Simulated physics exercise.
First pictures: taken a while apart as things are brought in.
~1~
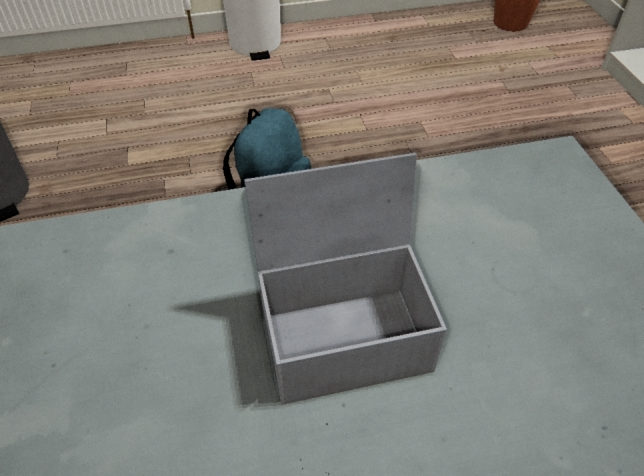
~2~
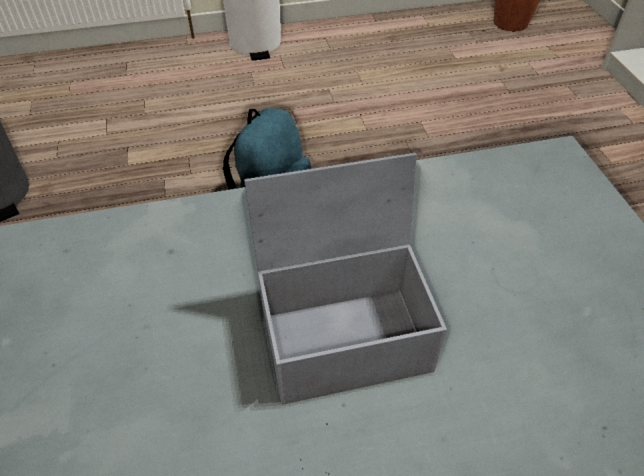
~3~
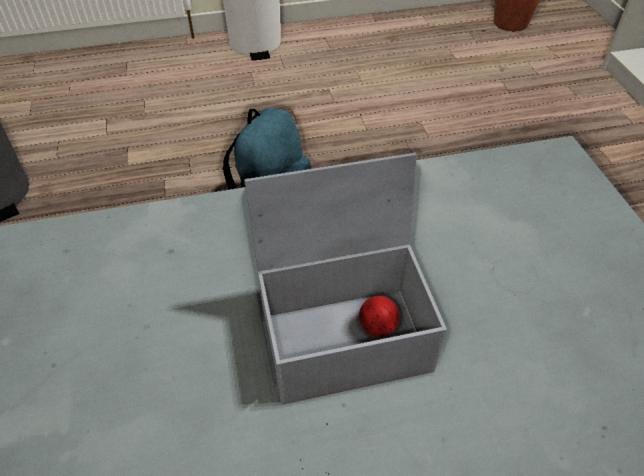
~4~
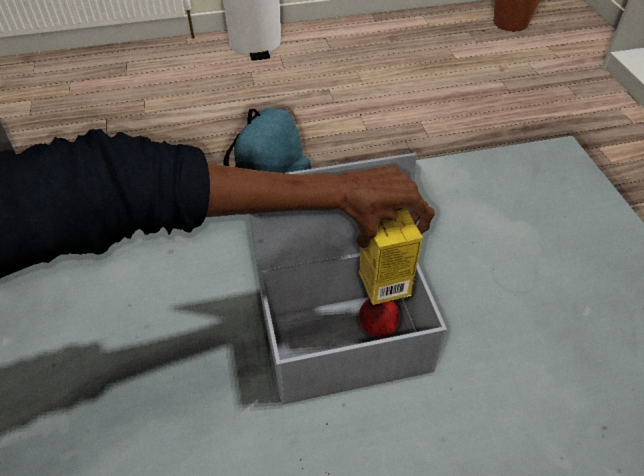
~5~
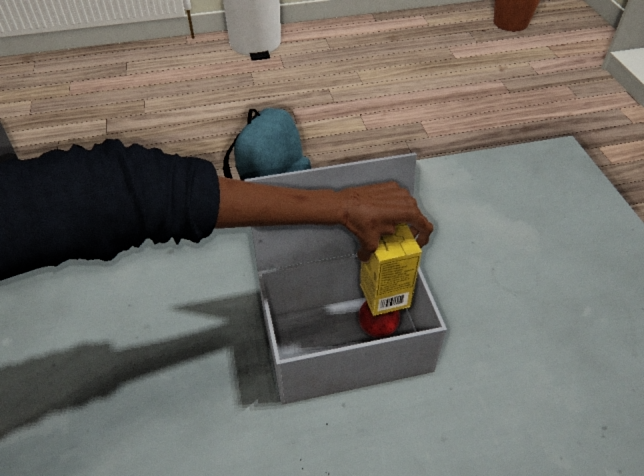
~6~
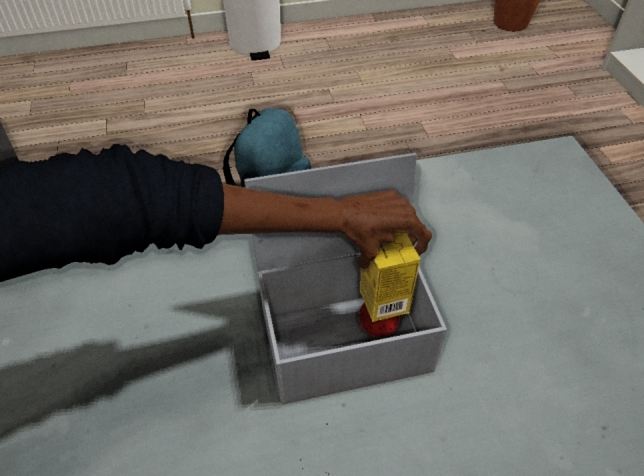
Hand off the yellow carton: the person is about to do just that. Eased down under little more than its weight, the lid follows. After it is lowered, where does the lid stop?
It stops short of closing.
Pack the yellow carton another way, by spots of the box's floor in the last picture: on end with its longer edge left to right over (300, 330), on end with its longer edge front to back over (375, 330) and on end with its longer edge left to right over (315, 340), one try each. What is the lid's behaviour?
Lid, in order: Held open, fully down, held open.
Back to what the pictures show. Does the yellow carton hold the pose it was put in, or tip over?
After all that, it finishes out of line.
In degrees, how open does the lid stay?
Roughly 80 degrees above the rim.
Then, 0.30 s on from there, yellow carton turned 22° from how it was put near (392, 276).
Then, 0.50 s on from there, yellow carton turned 35° from how it was put near (399, 269).
Then, 0.90 s on from there, lid starting down; yellow carton turned 32° from how it was put near (397, 265).
In the end, lid 80° above the rim; left askew, yellow carton; red ball unmoved. At the end, from the last picture's camera, yellow carton near (397, 265).
